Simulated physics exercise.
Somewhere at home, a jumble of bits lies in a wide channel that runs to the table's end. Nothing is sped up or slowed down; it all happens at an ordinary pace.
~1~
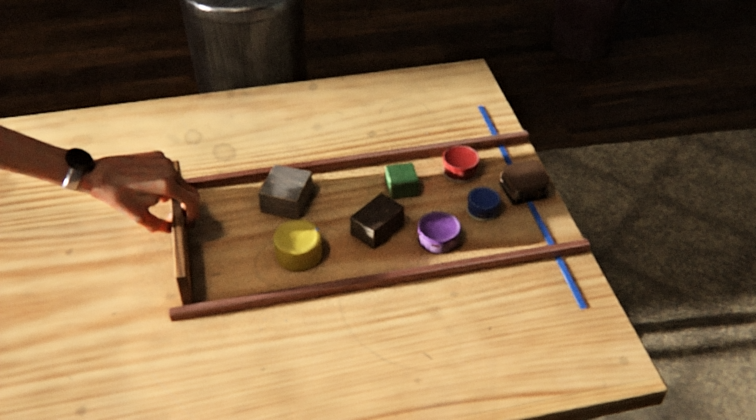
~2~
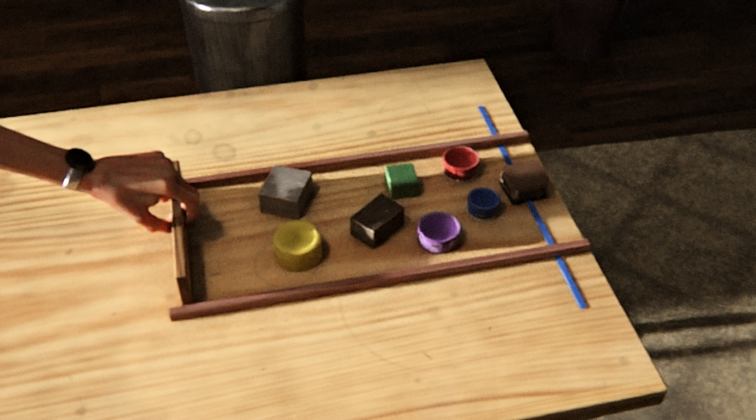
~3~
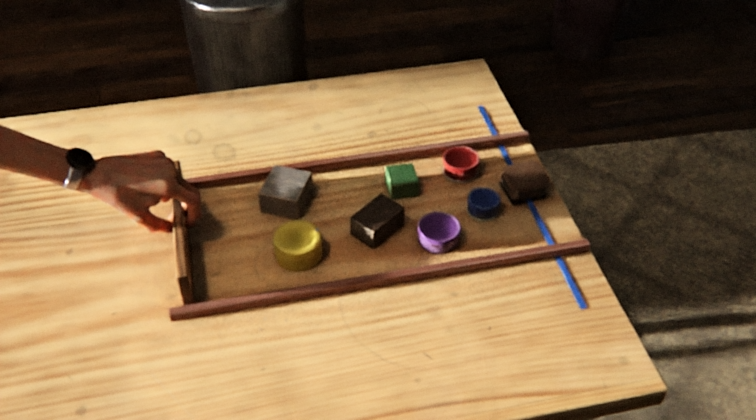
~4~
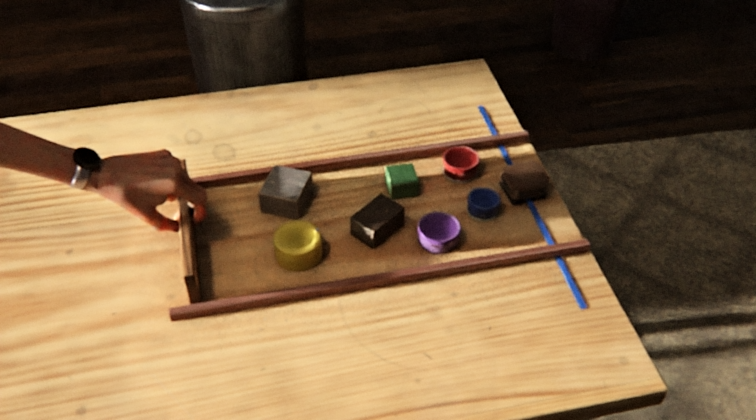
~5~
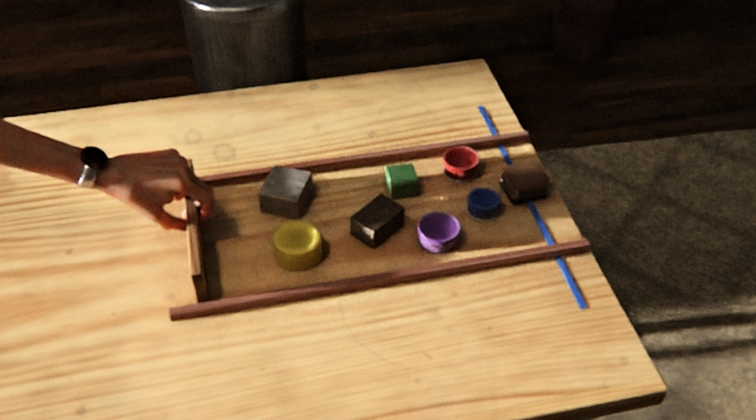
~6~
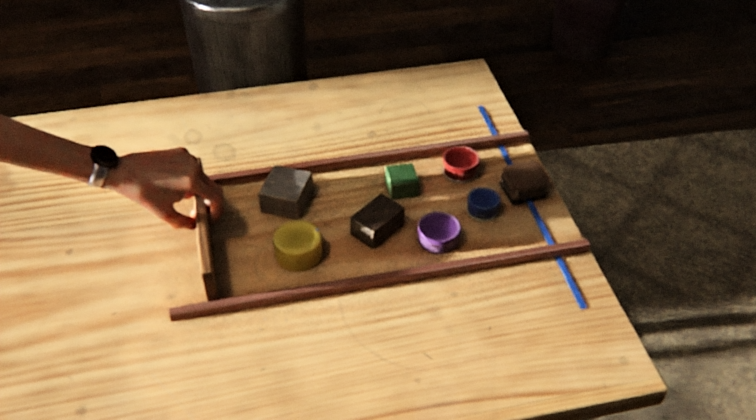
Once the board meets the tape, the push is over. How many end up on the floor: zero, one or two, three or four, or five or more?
The count that falls off is at least five.
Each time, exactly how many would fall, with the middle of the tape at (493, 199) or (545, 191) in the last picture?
Floor count: 2; 8.
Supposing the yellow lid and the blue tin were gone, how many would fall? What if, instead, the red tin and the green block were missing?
That gives 3 in the first case, then 4 in the second.
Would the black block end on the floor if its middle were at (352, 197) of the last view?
It stays put.
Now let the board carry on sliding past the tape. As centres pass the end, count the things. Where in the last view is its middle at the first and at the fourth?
Around (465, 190); afterwards around (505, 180).
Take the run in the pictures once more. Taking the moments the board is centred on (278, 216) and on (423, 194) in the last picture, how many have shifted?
The first count is 2, and then it's 7.
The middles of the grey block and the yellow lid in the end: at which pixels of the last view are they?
Listed as asked: First (527, 148), and then (553, 194).
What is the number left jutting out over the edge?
So the number is 3.
Soon after, none off yet; brown case at rest near (525, 183); blue tin at rest near (483, 205); red tin at rest near (461, 164).
At rest, the number that fall off is five or more; fallen, black block, green block, red tin, blue tin and brown case.
